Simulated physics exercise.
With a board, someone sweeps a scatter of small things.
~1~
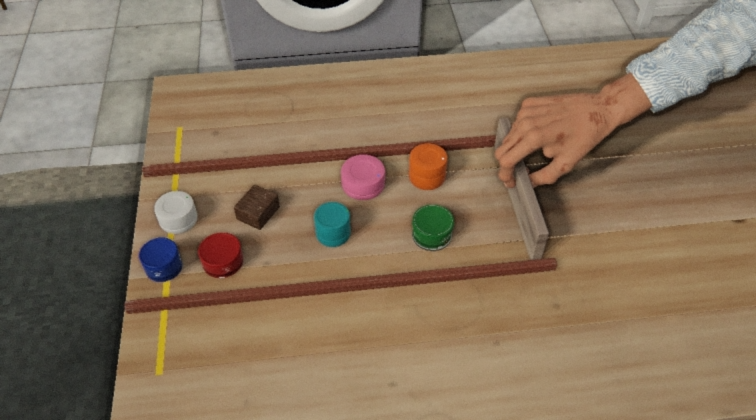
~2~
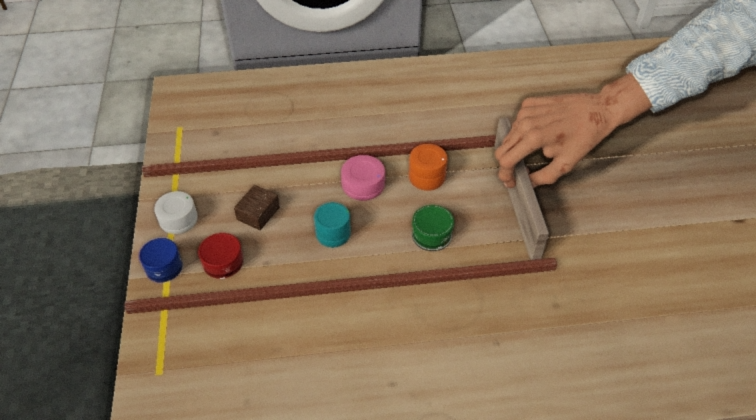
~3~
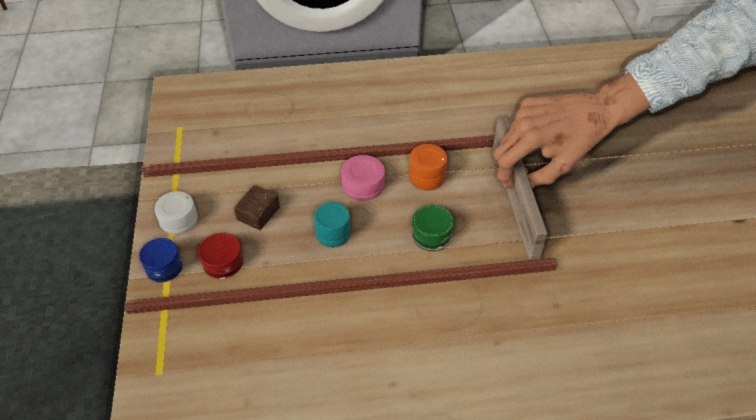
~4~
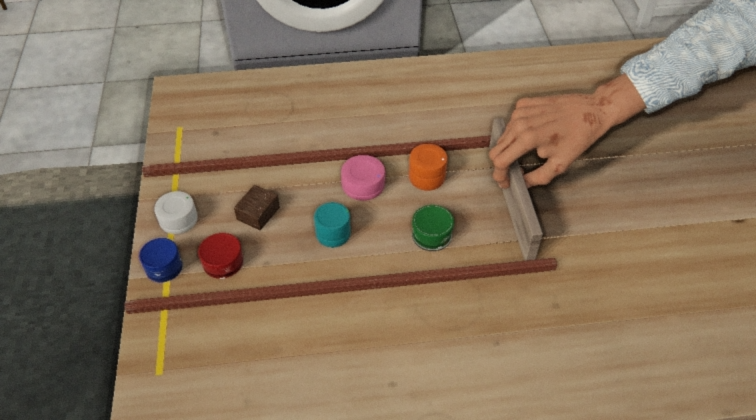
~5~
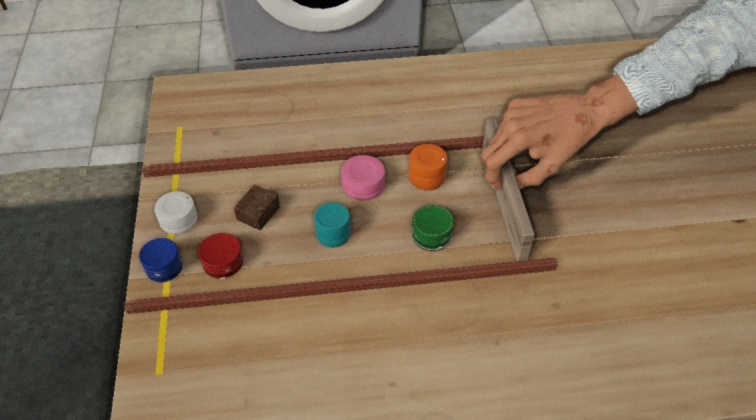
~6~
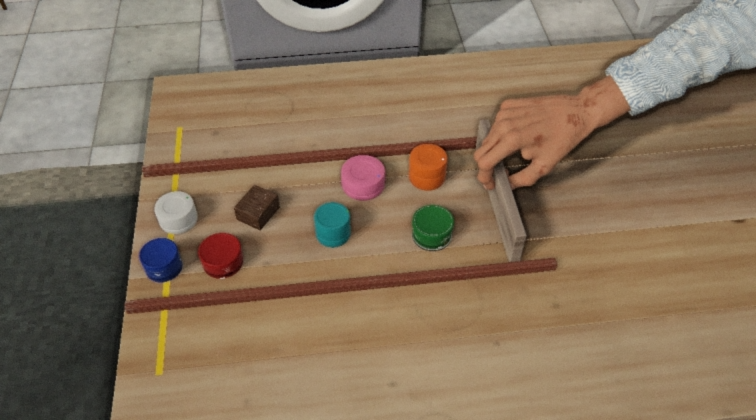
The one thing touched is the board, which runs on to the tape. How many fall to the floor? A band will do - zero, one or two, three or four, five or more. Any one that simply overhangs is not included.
Answer - five or more.
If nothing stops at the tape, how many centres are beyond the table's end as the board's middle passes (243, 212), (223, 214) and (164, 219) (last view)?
First 0, next 1, last 5.
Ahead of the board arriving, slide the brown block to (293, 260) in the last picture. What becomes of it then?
In that case it holds firm.
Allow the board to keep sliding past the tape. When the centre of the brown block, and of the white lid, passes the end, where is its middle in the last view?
The middle is at (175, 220) when it's the brown block, and at (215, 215) when it's the white lid.
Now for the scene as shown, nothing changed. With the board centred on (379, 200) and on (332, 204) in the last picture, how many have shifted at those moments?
4 and 5.
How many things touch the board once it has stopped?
That comes to 3.
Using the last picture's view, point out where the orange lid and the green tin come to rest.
About (153, 186), and the other about (145, 260).
Soon after, none off yet; blue tub at rest near (161, 260); white lid at rest near (176, 213); red tub at rest near (221, 256).
At rest, the number that fall off is five or more; fallen, pink lid, brown block, red tub, white lid and blue tub.
